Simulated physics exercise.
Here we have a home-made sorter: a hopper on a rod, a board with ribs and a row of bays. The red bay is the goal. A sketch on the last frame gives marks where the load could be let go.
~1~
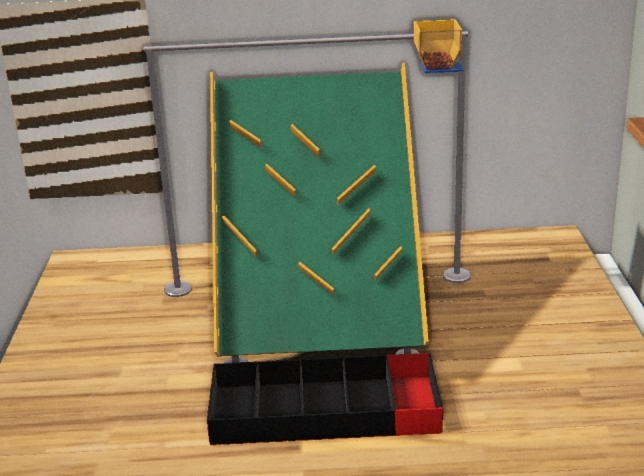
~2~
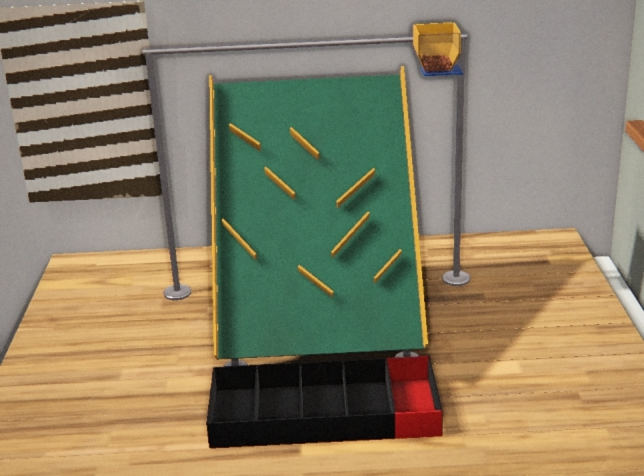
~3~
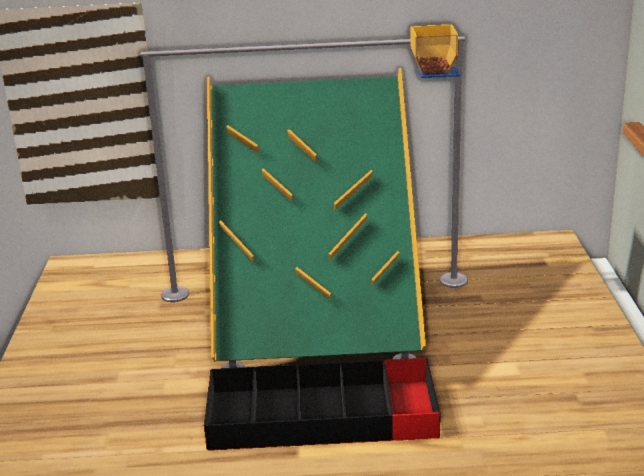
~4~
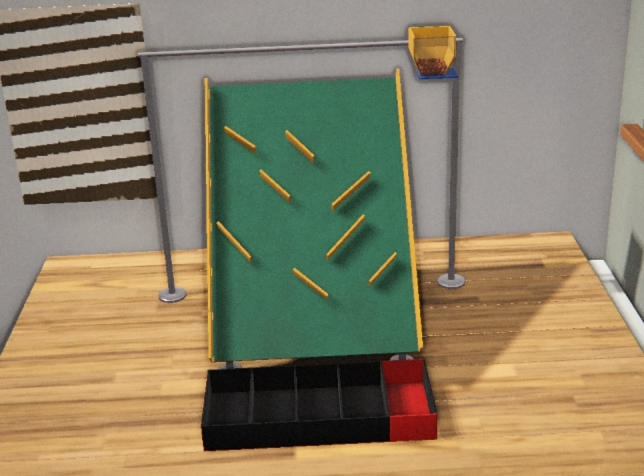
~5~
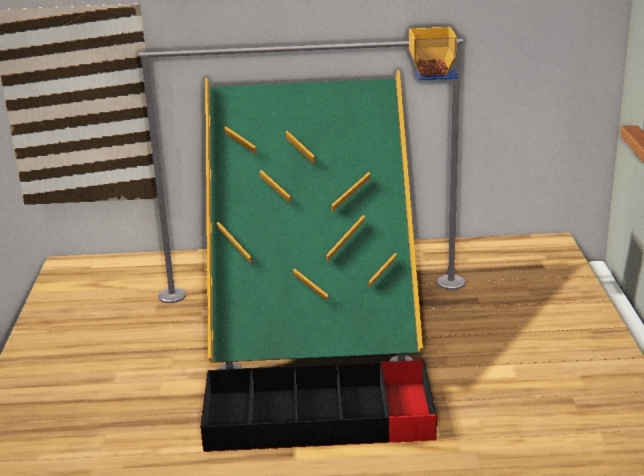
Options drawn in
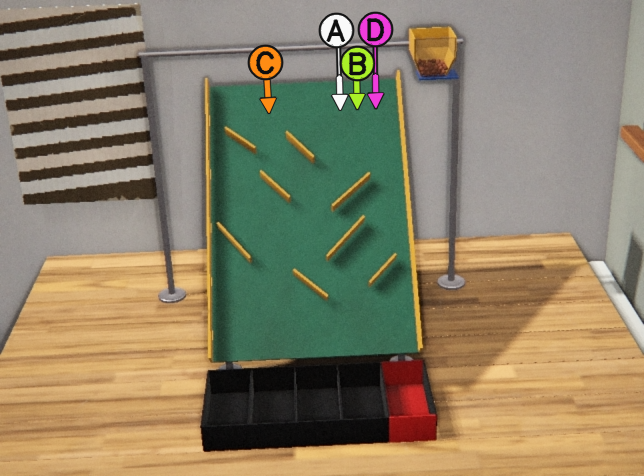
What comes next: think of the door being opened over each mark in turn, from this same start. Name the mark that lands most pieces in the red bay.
D works best here.
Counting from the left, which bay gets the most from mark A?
The fourth from the left.
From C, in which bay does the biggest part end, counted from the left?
It is the fourth one.
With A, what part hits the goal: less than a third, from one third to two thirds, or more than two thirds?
Mark A gives less than a third.
On the marked copy, mark A meets the board at (340, 104); mark B meets the board at (357, 103); mark C meets the board at (268, 107); mark D meets the board at (375, 102).
If A is chosen, roughly a quarter in the red bay, the larger part in other bays, just a few outside the box.
If B is chosen, roughly a third in the red bay, roughly two thirds in other bays.
If C is chosen, about a tenth in the red bay, almost all in other bays.
If D is chosen, roughly half in the red bay, roughly half in other bays.
